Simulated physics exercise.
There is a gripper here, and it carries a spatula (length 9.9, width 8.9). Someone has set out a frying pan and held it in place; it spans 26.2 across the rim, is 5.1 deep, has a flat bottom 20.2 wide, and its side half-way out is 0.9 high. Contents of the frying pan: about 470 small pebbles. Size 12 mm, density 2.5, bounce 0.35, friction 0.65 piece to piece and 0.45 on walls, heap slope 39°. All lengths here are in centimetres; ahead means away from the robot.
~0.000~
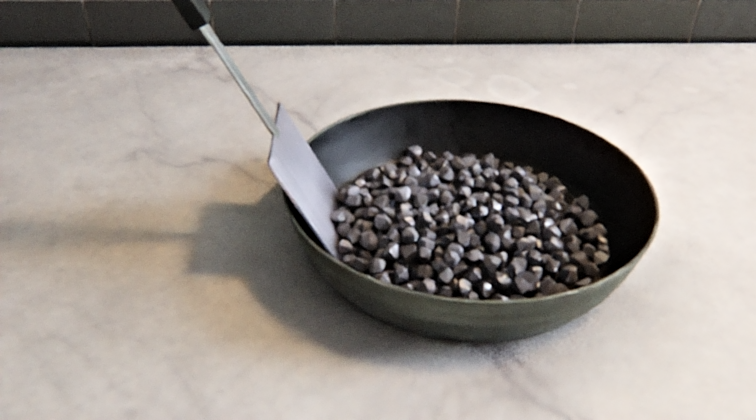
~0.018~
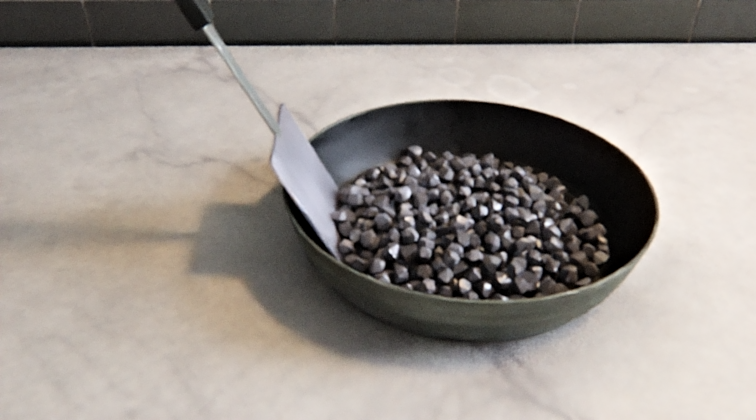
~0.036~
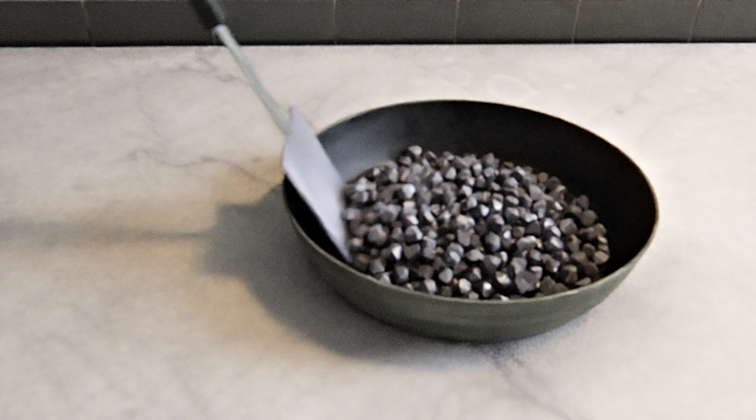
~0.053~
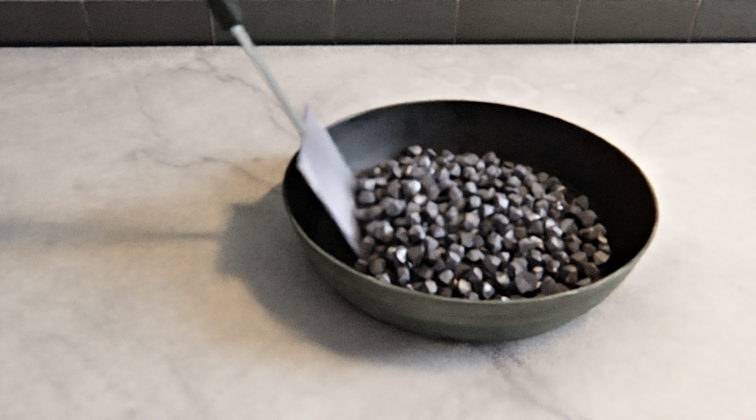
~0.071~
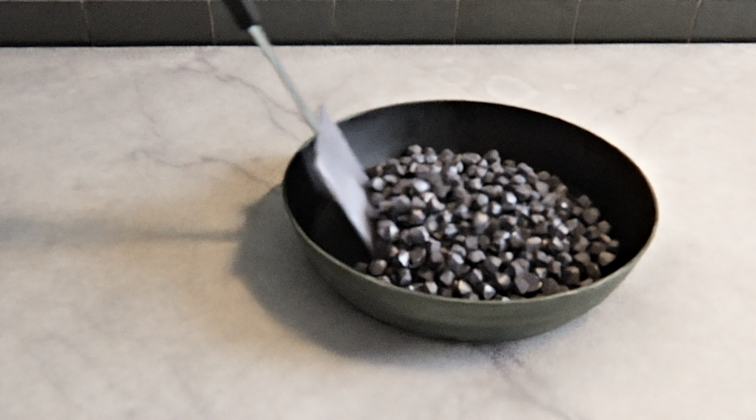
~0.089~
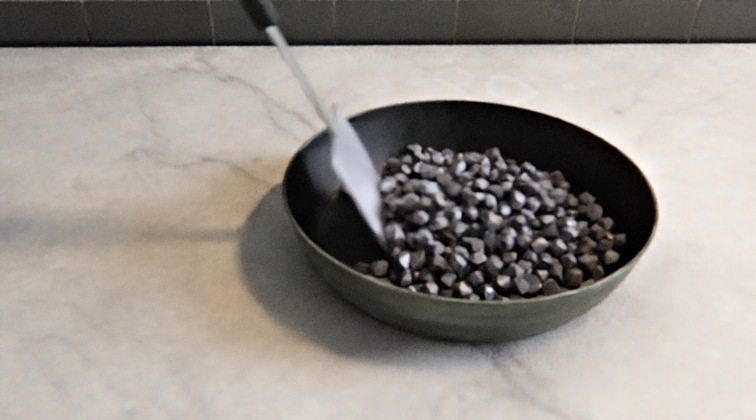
A spatula with a dark handle rests at the left inside edge of a frying pan filled with small dark pebbles, barely moving at first. It then slides steadily right, pushing the nearest pebbles together and exposing a patch of bare pan behind it, while the pan stays still on the marble counter.
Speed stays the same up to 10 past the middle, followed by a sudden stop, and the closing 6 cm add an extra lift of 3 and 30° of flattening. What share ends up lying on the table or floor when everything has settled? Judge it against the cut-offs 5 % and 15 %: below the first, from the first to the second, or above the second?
From 5 to 15 %.
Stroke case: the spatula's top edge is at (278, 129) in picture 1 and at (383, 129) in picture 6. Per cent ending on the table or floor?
Roughly 25 percent ends up there.
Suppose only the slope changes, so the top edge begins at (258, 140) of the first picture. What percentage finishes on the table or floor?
Around 5 percent ends up on the table or floor.
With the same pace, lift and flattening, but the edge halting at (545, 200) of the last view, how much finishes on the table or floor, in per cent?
I'd estimate about 0 per cent.
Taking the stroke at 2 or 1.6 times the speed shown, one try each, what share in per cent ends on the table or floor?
I'd say near 30 and then near 20 per cent.
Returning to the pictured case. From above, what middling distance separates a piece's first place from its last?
About 4 centimetres.
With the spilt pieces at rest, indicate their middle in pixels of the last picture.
I'd point to somewhere close to (683, 223).
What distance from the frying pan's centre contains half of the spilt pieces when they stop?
It's around 18 cm.
After 0.18 s, sloping 63°, highest piece 5 above the table; 466 in the frying pan.
After 0.27 s, sloping 53°, highest piece 6 above the table; 466 in the frying pan.
After 0.52 s, sloping 33°, highest piece 12 above the table; 427 in the frying pan, 27 on the table or floor, 12 on the blade or in flight.
After 1.57 s, sloping 33°, highest piece 7 above the table; 424 in the frying pan, 42 on the table or floor.
At rest, 424 in the frying pan, 42 on the table or floor. That is 9 % on the table or floor.
